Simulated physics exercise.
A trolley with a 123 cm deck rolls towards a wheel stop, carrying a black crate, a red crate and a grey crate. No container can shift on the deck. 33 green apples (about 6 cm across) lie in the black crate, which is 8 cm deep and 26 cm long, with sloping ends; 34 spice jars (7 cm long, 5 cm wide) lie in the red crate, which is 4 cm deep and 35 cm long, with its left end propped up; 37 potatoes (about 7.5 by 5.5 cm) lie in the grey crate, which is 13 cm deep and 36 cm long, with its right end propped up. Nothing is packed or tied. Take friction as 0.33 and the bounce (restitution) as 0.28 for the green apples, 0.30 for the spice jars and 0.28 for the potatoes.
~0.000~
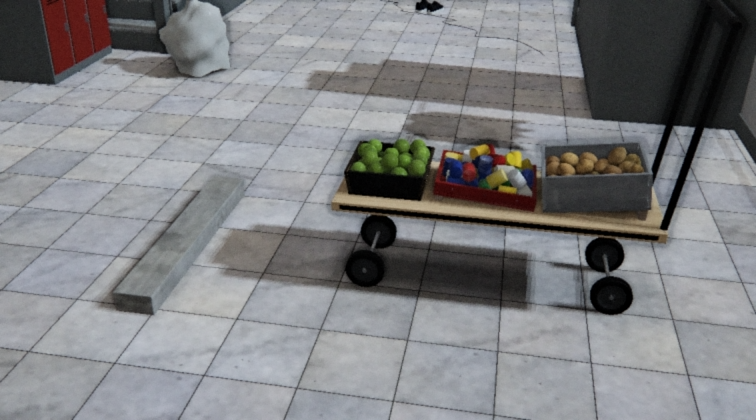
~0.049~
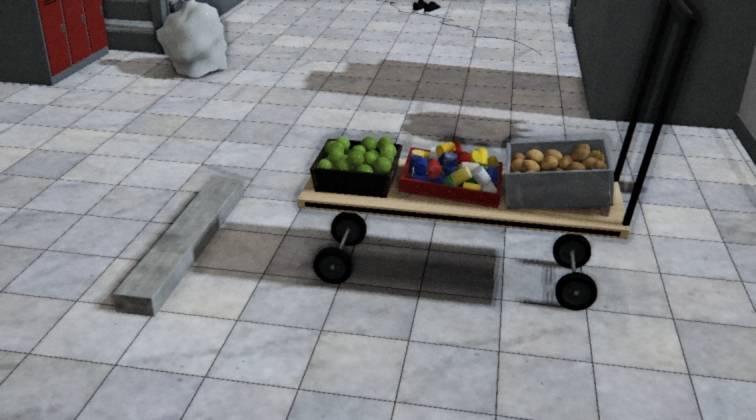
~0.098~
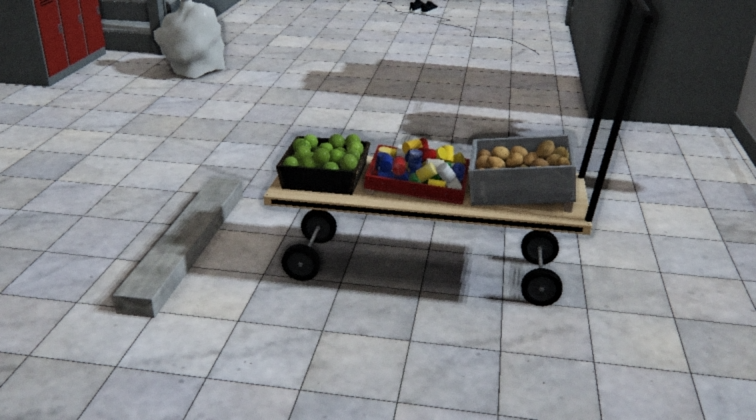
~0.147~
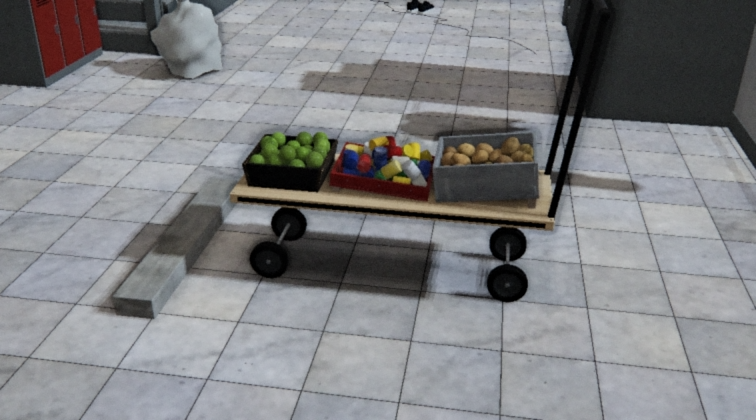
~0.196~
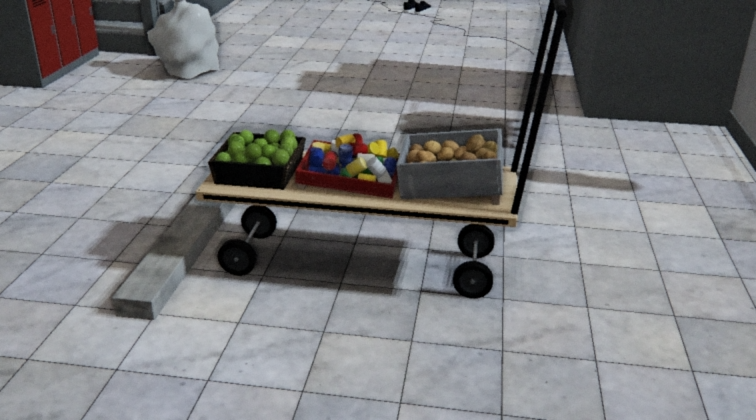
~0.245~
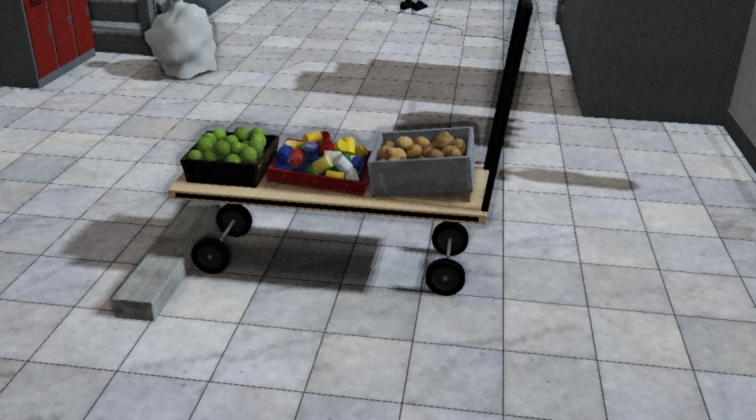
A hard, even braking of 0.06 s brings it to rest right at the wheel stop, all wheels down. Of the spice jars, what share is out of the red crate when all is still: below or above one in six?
It sheds more than a sixth of them.
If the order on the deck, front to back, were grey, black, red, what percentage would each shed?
Then black crate 20, red crate 40, grey crate 10 per cent.
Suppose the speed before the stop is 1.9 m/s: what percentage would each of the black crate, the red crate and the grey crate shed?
Then black crate 10, red crate 20, grey crate 0 per cent.
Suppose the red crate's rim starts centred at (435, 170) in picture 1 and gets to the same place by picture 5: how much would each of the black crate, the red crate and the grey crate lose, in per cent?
In that case black crate 10, red crate 20, grey crate 0 per cent.
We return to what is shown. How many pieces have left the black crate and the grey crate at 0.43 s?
About: Black crate 4, grey crate 0.
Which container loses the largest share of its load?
The red crate.
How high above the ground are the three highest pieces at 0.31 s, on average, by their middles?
Roughly 60 cm.
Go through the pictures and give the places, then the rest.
In the first frame (each is followed by its nearest rim corner in this view; the camera moves round a little), red crate, (533, 198); grey crate, (649, 174); 67 cm short of the stop; none out.
In the second frame, red crate, (497, 194); grey crate, (610, 170); 53 cm short of the stop.
In the third frame, red crate, (461, 191); grey crate, (572, 166); 40 cm short of the stop.
In the fourth frame, red crate, (426, 188); grey crate, (534, 162); 26 cm short of the stop.
In the fifth frame, red crate, (391, 185); grey crate, (497, 159); 13 cm short of the stop.
In the sixth frame, red crate, (362, 182); grey crate, (466, 157); stopping; none out.
After 0.31 s, black crate 31 in, 2 out, red crate 30 in, 4 out and grey crate 37 in, 0 out.
After 0.43 s, black crate 29 in, 4 out, red crate 24 in, 10 out and grey crate 37 in, 0 out.
After 0.66 s, black crate 26 in, 7 out, red crate 24 in, 10 out and grey crate 35 in, 2 out.
When it is over (at 1.17 s), black crate 25 in, 8 out, red crate 22 in, 12 out and grey crate 34 in, 3 out. Asked share, 12 of 34, 35 per cent.
